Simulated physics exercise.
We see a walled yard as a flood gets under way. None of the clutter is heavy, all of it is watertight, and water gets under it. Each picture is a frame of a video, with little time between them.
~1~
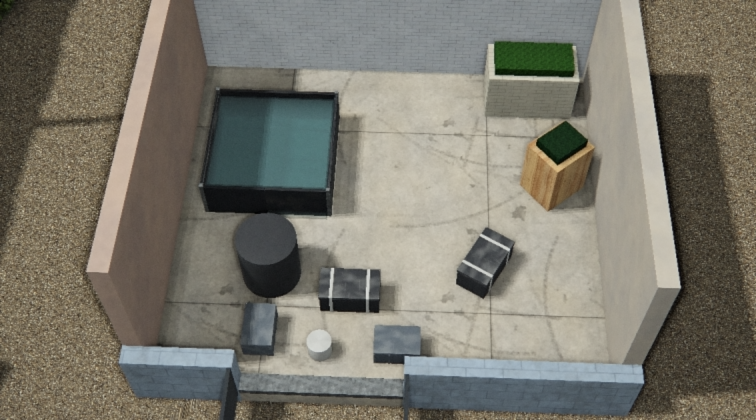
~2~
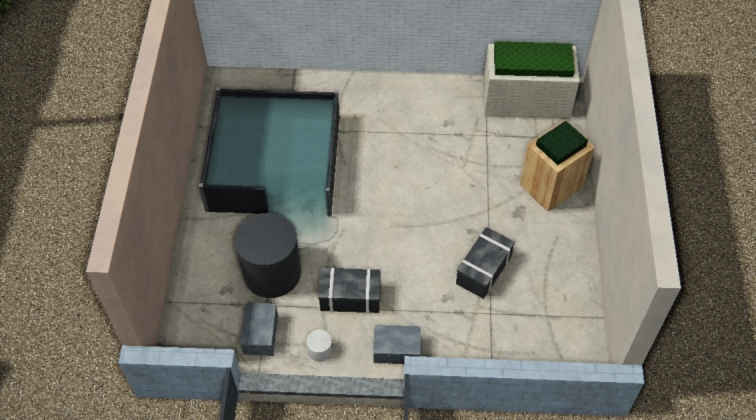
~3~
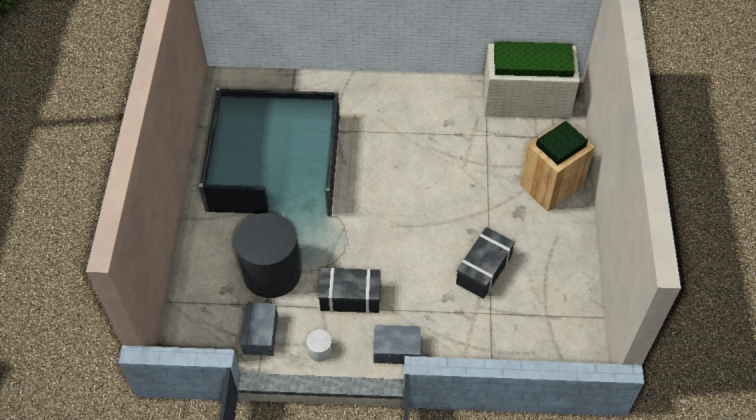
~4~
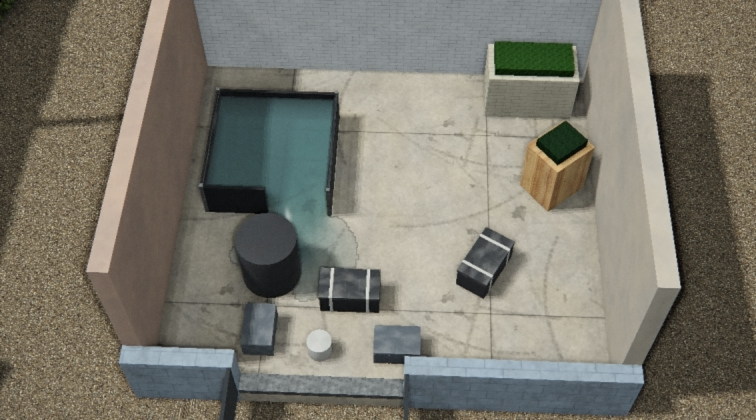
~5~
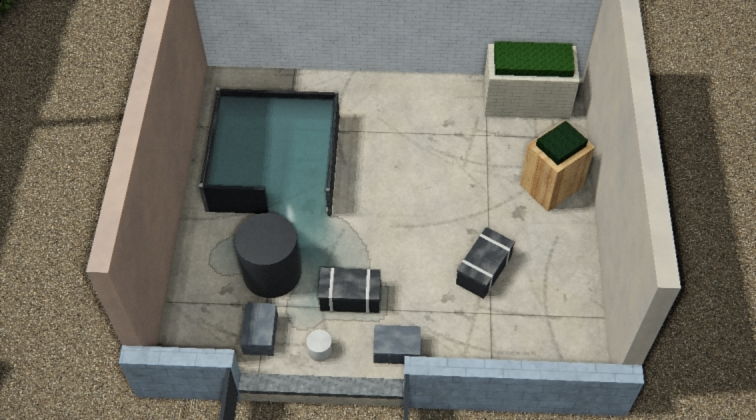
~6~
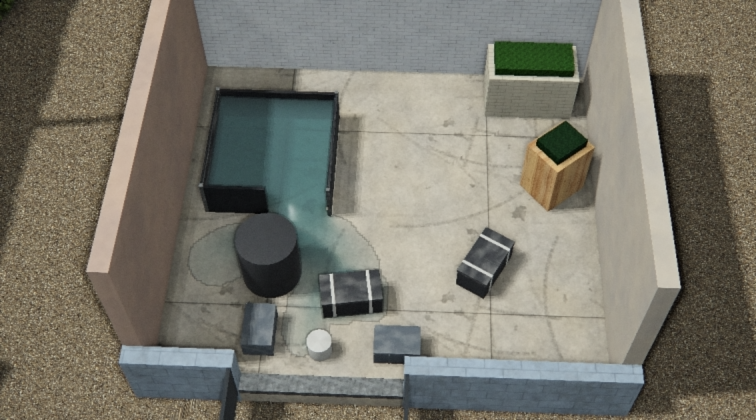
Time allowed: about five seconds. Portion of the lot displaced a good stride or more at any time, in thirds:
It stays in the middle third.
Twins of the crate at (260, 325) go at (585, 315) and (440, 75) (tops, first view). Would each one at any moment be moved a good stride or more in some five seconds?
Copy 1: Passed the mark. Copy 2: Stayed below the mark.
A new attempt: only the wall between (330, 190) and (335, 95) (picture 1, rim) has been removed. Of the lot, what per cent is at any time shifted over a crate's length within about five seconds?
It comes out at roughly 20 per cent.
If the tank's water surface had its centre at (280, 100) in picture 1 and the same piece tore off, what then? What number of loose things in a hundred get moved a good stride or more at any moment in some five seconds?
Around 40 in a hundred.
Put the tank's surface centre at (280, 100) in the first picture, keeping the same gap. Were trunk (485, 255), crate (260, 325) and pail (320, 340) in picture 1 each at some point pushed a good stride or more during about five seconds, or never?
Short of it, short of it, covered the distance.
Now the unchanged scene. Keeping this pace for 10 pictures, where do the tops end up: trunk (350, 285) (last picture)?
The top ends up somewhere near (367, 375).
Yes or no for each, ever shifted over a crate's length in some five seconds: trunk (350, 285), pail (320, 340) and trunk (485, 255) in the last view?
One after the other: Shifted that much, pushed that far, no.
A moment on, 0 of 5 are well off their spots; 0 afloat.
Next, 2 of 5 are well off their spots; 0 afloat.
Later, 2 of 5 are well off their spots; 0 afloat.
In the end, 2 of 5 are well off their spots, and 2 have been at some point; 0 afloat.
